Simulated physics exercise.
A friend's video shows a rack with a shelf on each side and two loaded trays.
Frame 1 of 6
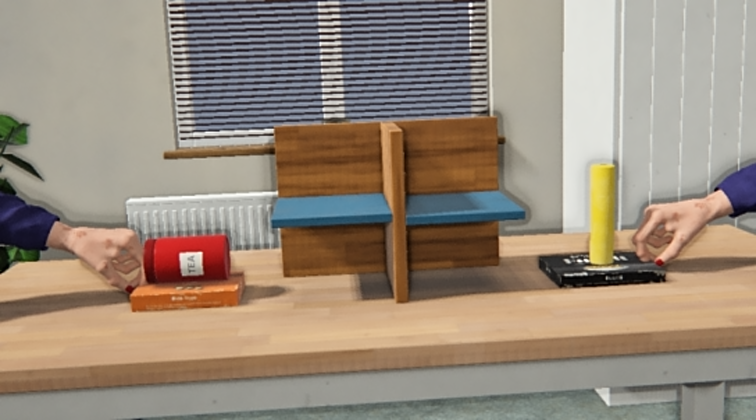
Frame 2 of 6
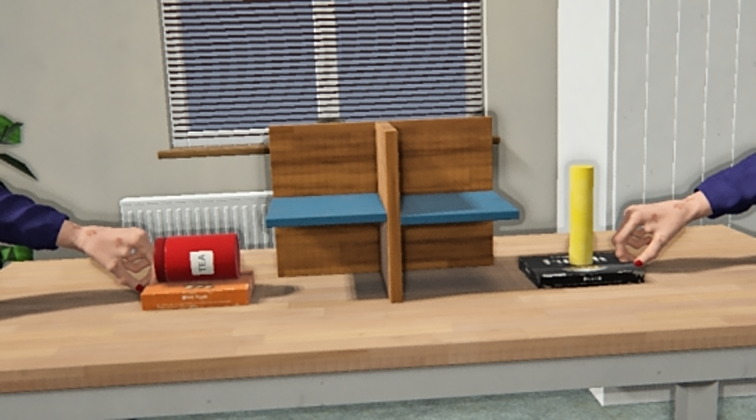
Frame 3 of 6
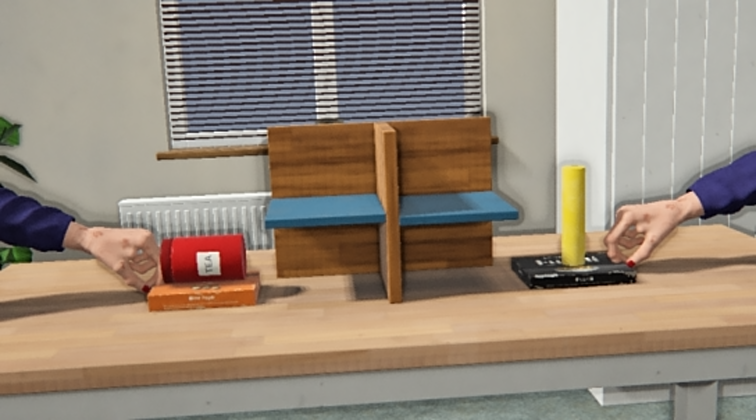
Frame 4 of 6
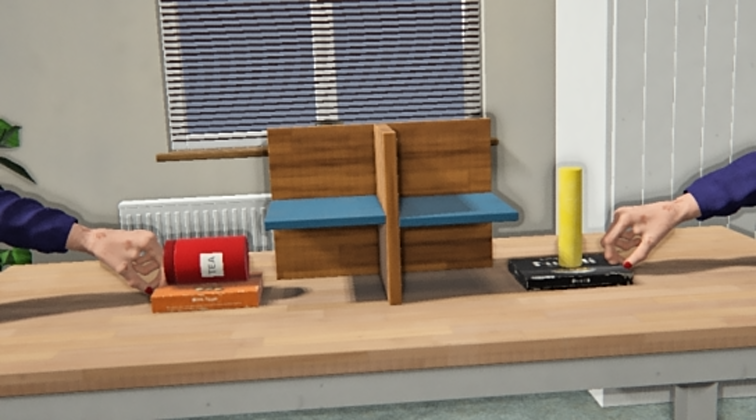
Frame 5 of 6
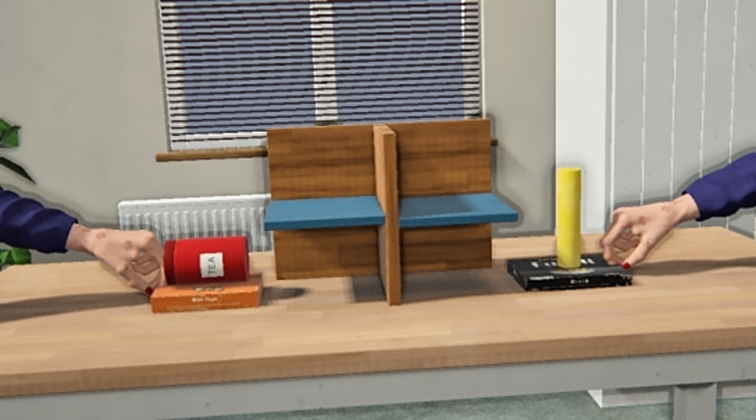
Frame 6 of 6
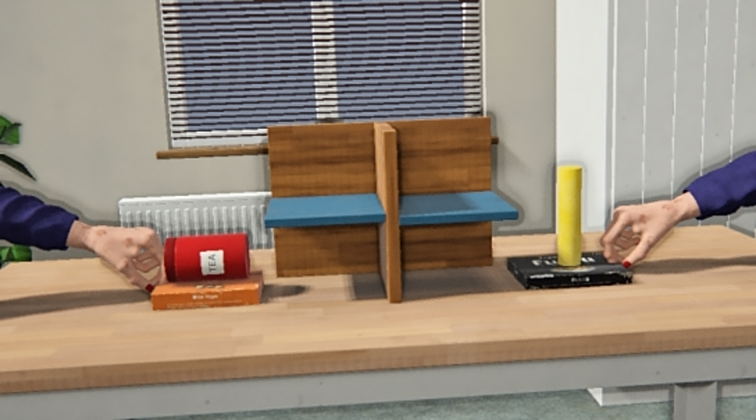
Two hands in dark purple sleeves reach in from either side of a light wooden table, seen from the front in a room with a blinded window and a white radiator. A red tea jar lies on an orange packet at left, a brown wooden rack with blue shelves stands centrally, and a yellow candle stands on a black packet at right. The hands slide both loads slightly inward, then barely move.
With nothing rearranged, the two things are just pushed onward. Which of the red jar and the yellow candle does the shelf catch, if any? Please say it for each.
Red jar: Not caught; yellow candle: Caught.
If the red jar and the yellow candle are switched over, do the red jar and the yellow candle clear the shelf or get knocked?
After the change, the red jar fits beneath, and the yellow candle runs into the shelf.
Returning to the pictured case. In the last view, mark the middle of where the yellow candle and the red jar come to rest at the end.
Yellow candle: (528, 259); red jar: (320, 253).
Then, 1.14 s later than the last frame, red jar riding along near (256, 256); yellow candle riding along near (516, 219).
Then, 1.58 s later than the last frame, red jar riding along near (279, 255); yellow candle tilted by 36° near (520, 222).
Then, 1.72 s later than the last frame, red jar riding along near (287, 254); yellow candle on its side near (540, 252).
When it is over, the red jar rides in untouched, near (320, 253); the yellow candle gets scraped off its spot, near (528, 259).
